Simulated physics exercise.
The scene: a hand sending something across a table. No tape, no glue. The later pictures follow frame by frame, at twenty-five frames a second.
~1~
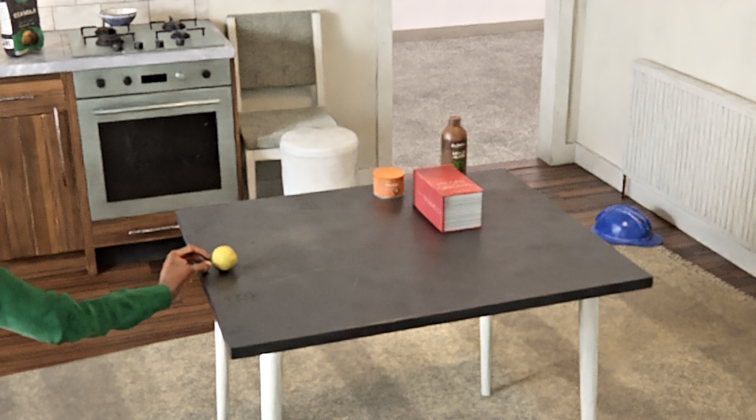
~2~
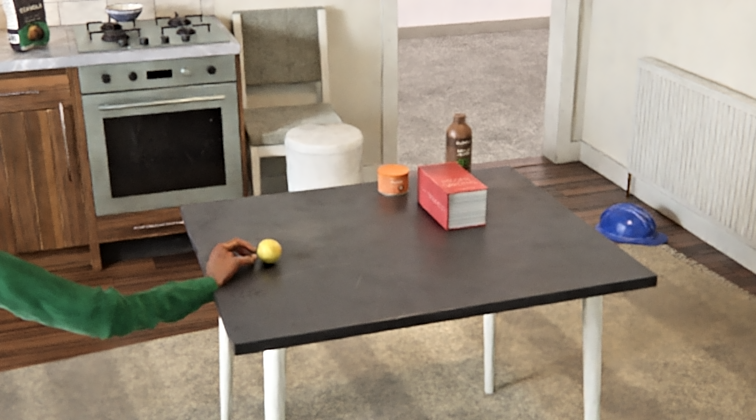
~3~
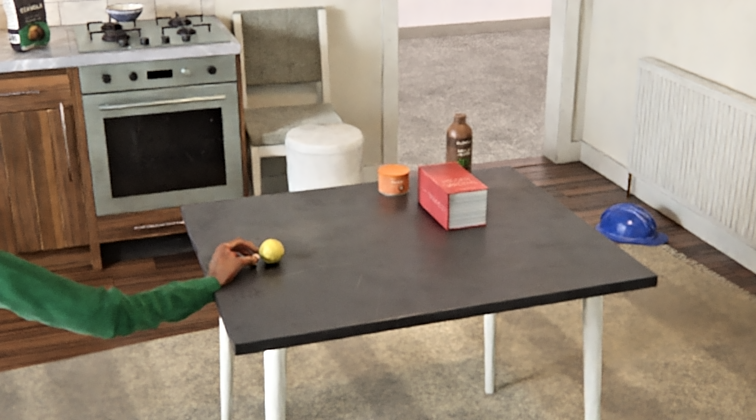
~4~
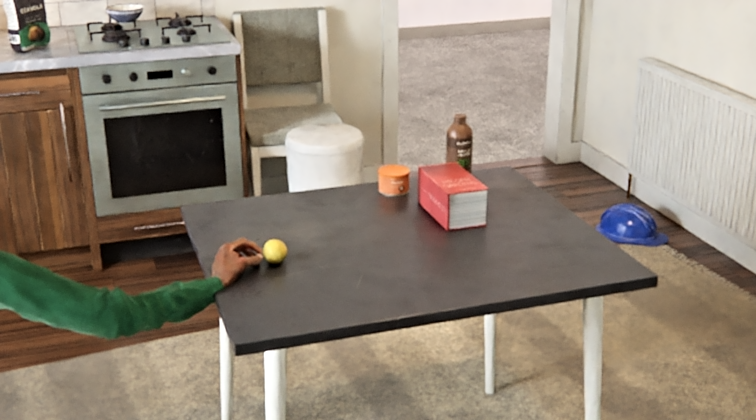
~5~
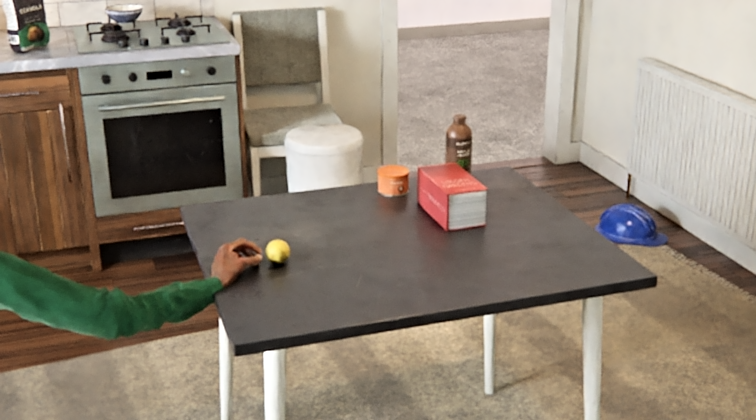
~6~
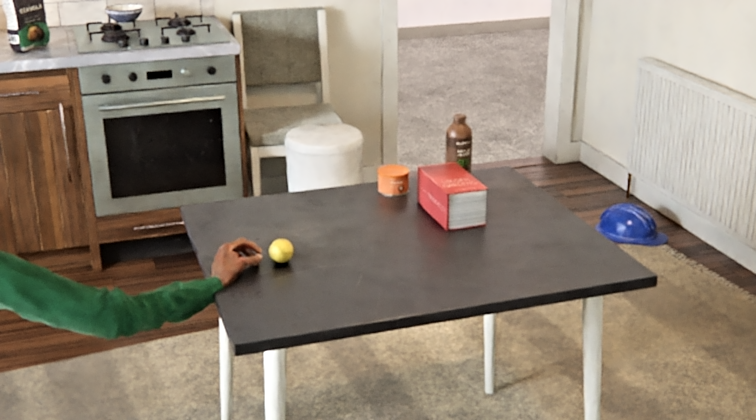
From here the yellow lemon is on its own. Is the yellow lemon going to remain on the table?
The yellow lemon remains on top.
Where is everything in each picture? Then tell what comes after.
In the first picture, under the hand; yellow lemon (224, 258).
In the second picture, under the hand; yellow lemon (269, 251).
In the third picture, under the hand; yellow lemon (272, 251).
In the fourth picture, yellow lemon (275, 251).
In the fifth picture, yellow lemon (278, 252).
In the sixth picture, yellow lemon (281, 251) displaced a little.
Then, 0.40 s past the last view, yellow lemon displaced about its own width near (312, 249).
Then, 1.10 s past the last view, yellow lemon displaced well along near (350, 246).
Finally, moved from the start, yellow lemon. Final places as the last picture's camera would see them, yellow lemon near (374, 244).
